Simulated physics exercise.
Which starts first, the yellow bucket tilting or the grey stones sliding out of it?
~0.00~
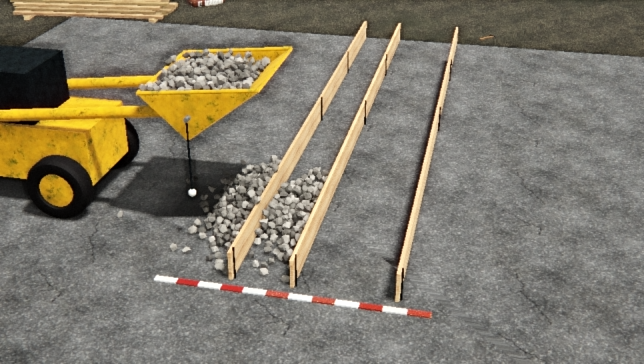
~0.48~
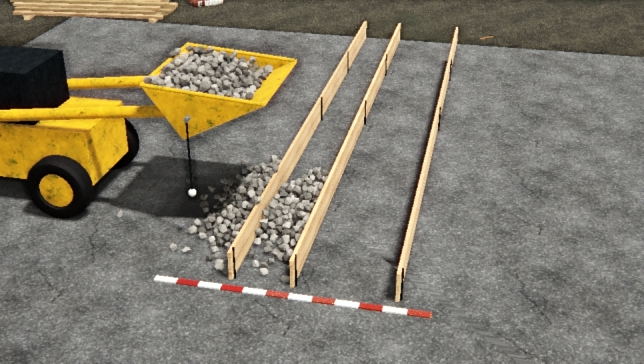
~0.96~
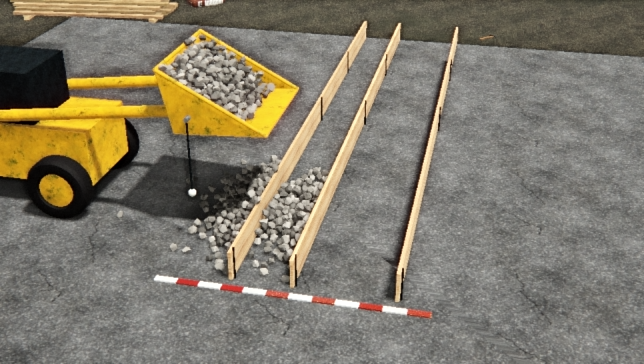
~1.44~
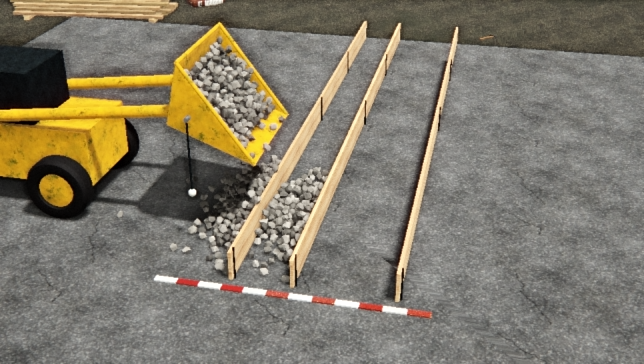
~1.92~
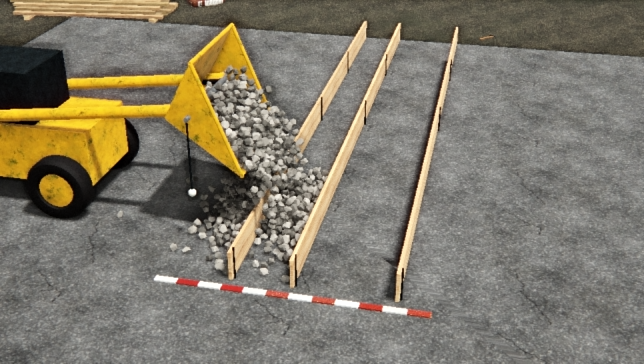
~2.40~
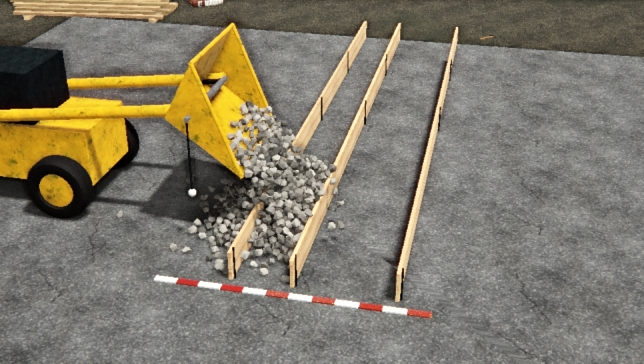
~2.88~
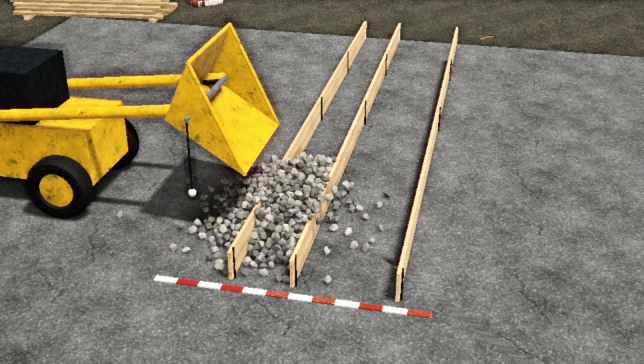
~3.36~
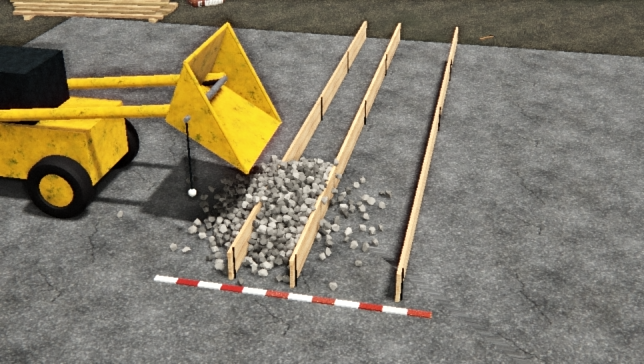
The yellow bucket starts tilting first. The grey stones begin sliding out only once it is tipped steeply forward.
